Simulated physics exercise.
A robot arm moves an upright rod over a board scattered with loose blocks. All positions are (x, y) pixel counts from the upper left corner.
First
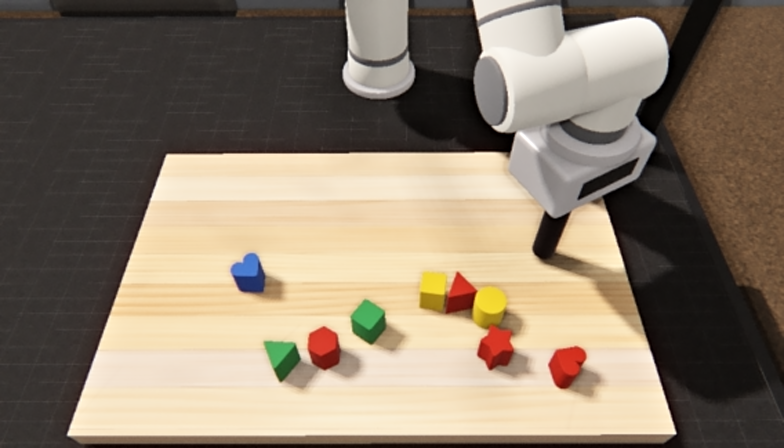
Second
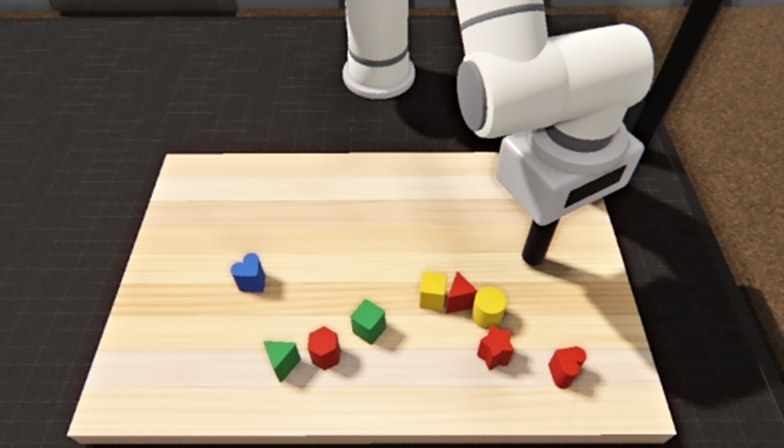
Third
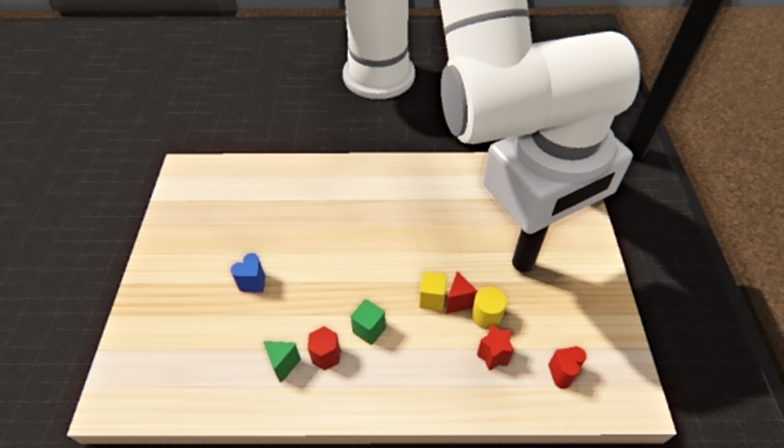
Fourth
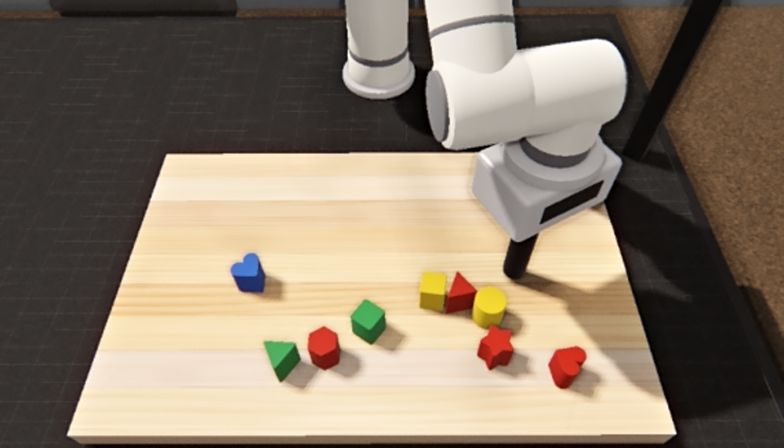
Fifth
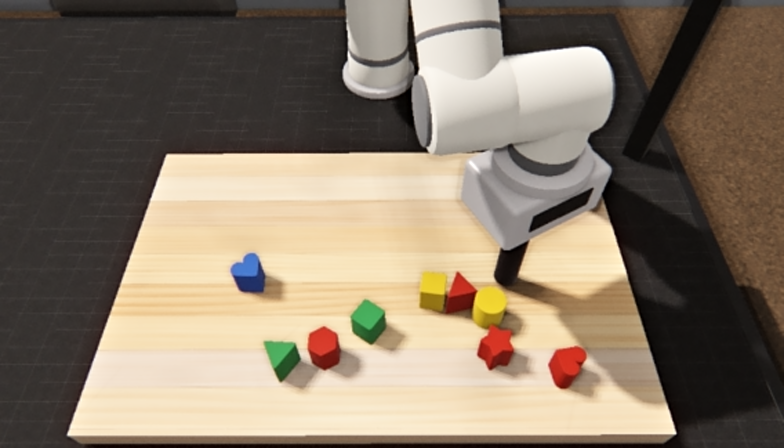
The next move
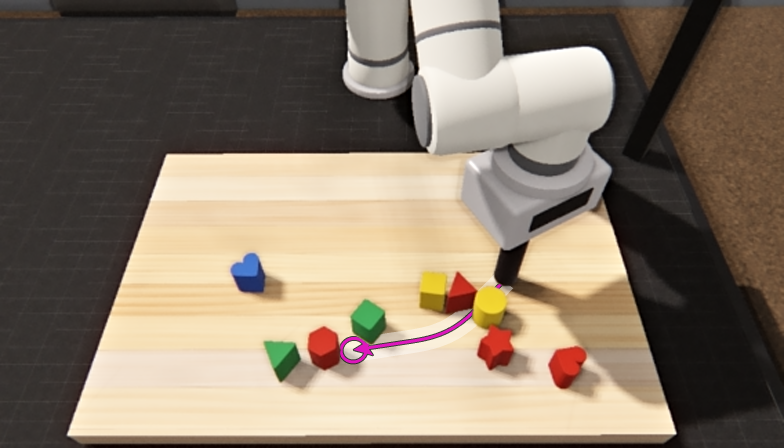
On a light wooden board scattered with small red, yellow, green and blue blocks, a white robot arm moved its upright black rod slowly left and toward the yellow round block, while every block stayed still.
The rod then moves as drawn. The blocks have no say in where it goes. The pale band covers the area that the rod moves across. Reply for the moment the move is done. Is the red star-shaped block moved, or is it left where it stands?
Its place changes.
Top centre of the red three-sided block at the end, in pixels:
I'd say the red three-sided block ends with its top centre at (419, 303).
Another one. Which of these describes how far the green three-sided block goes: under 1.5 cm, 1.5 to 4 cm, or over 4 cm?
The answer is under 1.5 cm.
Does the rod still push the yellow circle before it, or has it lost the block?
I think the rod loses the yellow circle somewhere along the way.
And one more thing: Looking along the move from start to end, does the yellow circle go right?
That would be a no.
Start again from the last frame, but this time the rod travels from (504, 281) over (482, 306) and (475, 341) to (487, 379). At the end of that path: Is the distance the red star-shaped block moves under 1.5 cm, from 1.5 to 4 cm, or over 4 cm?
The distance will be above 4 cm.
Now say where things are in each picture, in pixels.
In the first picture, lower end of the rod at (543, 250), tops of blocks, green three-sided block at (278, 351), green square block at (368, 314), red three-sided block at (461, 286), yellow circle at (491, 300), red star-shaped block at (498, 340).
In the second picture, rod at (533, 257), blocks as before.
In the third picture, rod at (523, 263), blocks as before.
In the fourth picture, rod at (514, 270), blocks as before.
In the fifth picture, rod at (505, 277), green three-sided block at (278, 351), green square block at (368, 314), red three-sided block at (461, 286), yellow circle at (491, 300), red star-shaped block at (498, 340).
The drawn path runs from (504, 281) via (467, 318) and (415, 341), ending at (354, 350).
What follows on the original path. One third of the way, rod at (468, 313); red three-sided block at (447, 295), turned 40° clockwise; yellow circle at (481, 326); red star-shaped block at (503, 352).
Two thirds of the way, rod at (414, 337); red three-sided block at (419, 303), turned 115° clockwise; yellow circle at (478, 332); red star-shaped block at (504, 353).
At the end, rod at (353, 346); green three-sided block not moved; green square block at (356, 309), turned 40° clockwise; red three-sided block at (419, 303), turned 115° clockwise; yellow circle at (478, 332); red star-shaped block at (504, 353).
